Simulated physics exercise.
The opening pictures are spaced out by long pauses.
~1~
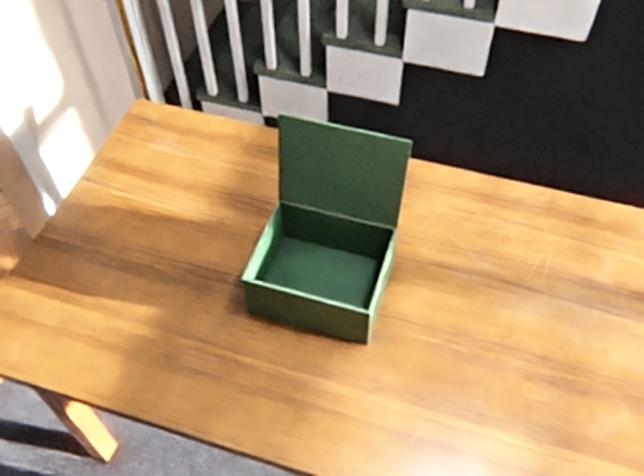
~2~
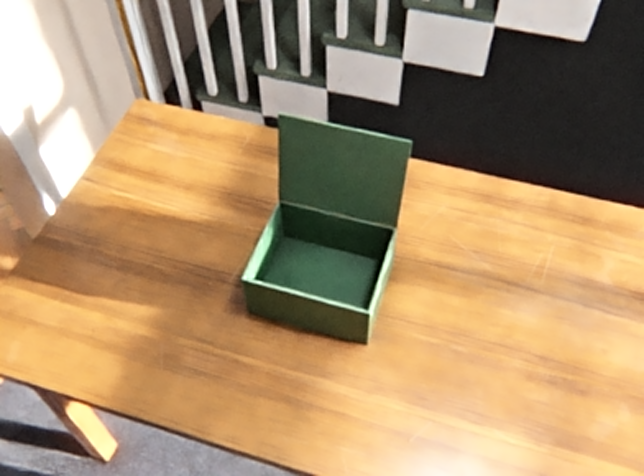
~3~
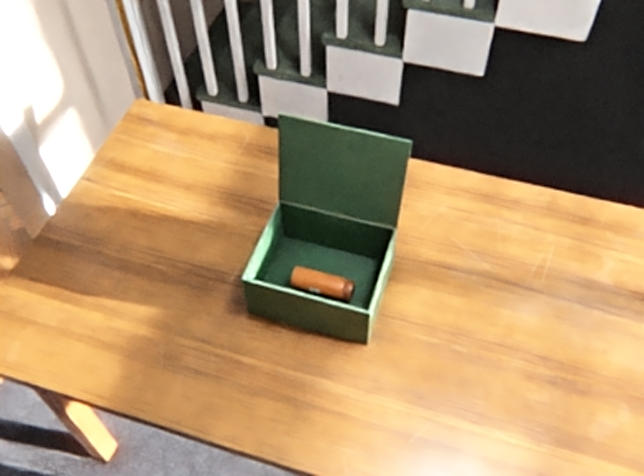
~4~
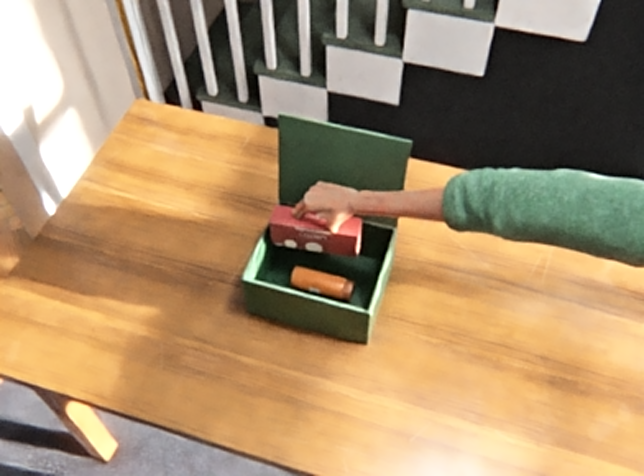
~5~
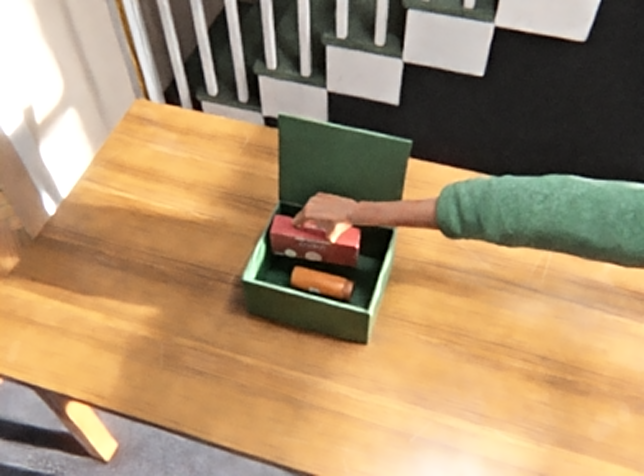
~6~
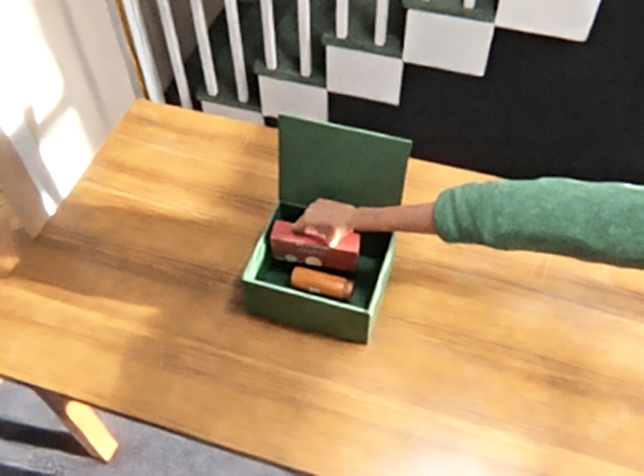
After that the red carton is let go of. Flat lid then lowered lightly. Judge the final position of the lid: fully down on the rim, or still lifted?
Final position: Fully down on the rim.
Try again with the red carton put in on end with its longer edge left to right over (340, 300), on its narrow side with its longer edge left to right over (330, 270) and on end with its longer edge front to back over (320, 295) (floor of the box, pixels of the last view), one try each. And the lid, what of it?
Case one lid open, case two lid shut, case three lid open.
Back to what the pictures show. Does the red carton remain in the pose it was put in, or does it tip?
After all that, it keeps its set angle.
Then, 1.20 s after the last picture, lid starting down; red carton slid a little near (316, 255); orange shaker rolled about its own width.
Then, 1.90 s after the last picture, lid 33° above the rim; red carton slid a little near (316, 255); orange shaker rolled about its own width.
At rest, lid shut; moved from the start, red carton and orange shaker. Seen from the same camera at the end, red carton near (316, 255).
